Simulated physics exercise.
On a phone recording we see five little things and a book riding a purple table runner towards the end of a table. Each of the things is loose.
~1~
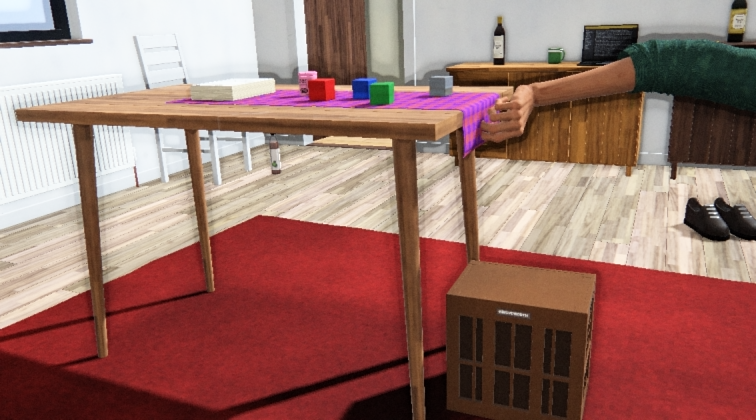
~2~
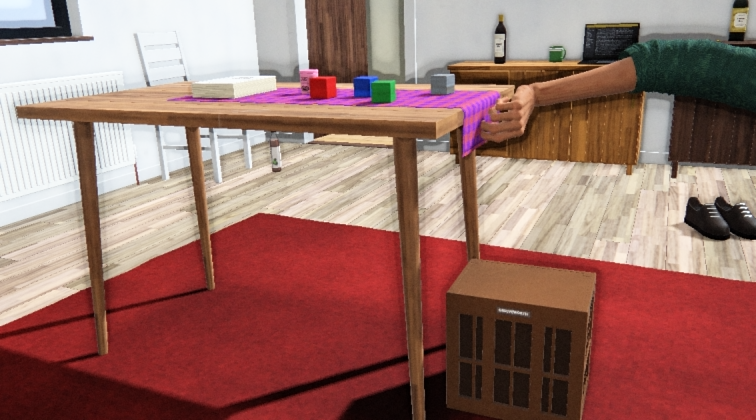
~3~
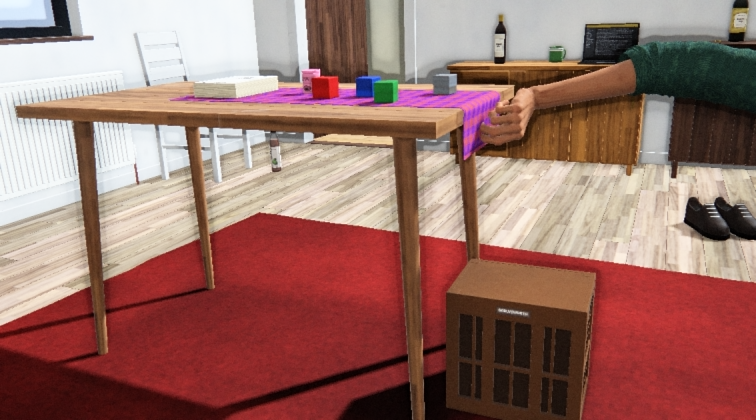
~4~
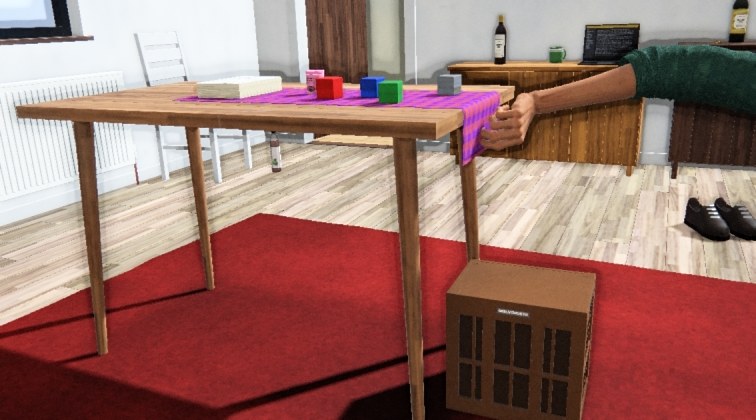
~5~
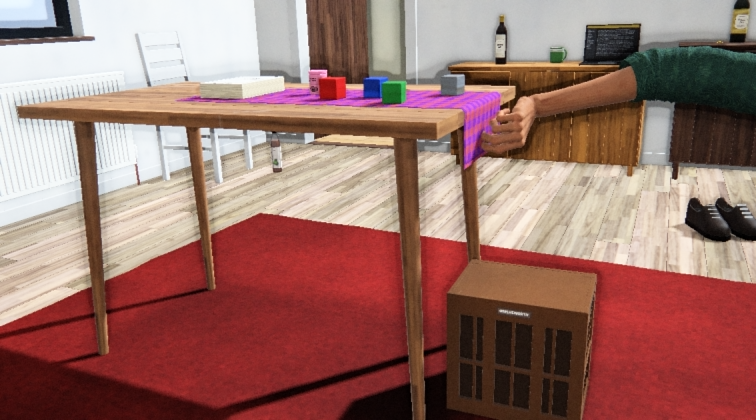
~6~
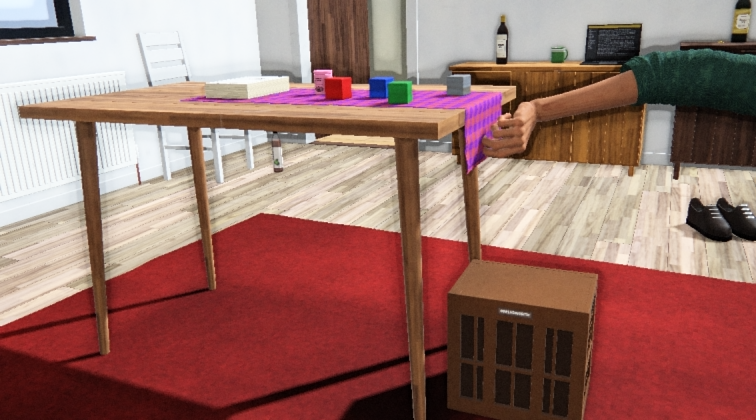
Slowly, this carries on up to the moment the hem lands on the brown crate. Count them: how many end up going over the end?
The tally of things that come off will be three.
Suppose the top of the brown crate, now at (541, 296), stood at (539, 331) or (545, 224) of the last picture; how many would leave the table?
In that event, 4 and 1.
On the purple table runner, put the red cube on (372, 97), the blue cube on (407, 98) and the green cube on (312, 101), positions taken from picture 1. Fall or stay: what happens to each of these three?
Outcome: Red cube falls away, blue cube falls away, green cube stays aboard.
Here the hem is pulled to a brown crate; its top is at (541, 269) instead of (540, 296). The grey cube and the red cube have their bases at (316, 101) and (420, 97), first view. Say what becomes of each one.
Grey cube stays, red cube is gone.
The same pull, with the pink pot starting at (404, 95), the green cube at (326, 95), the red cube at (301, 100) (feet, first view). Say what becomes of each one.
Outcome: The pink pot is gone, the green cube is still in place, the red cube is still in place.
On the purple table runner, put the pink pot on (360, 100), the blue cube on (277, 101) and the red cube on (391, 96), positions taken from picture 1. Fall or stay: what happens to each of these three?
The pink pot ends up off; the blue cube stays put; the red cube ends up off.
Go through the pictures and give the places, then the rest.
In the first picture, hem (463, 157); grey cube (441, 77); green cube (382, 83); blue cube (364, 79); red cube (321, 79); pink pot (307, 72); top of the crate (539, 296).
In the second picture, hem (462, 157); grey cube (443, 75).
In the third picture, hem (464, 160); green cube (386, 81).
In the fourth picture, hem (463, 166); blue cube (373, 78); top of the crate (539, 296).
In the fifth picture, hem (464, 169); red cube (332, 78).
In the sixth picture, hem (467, 174); grey cube (459, 76); green cube (400, 82); blue cube (381, 78); red cube (338, 78); pink pot (323, 71).
Early on, hem near (485, 200); grey cube gone.
Midway, hem near (486, 239); grey cube and green cube gone.
Near the end, hem on the crate; grey cube, green cube and blue cube gone.
Finally, hem on the crate; grey cube, green cube and blue cube gone. It carries off three.
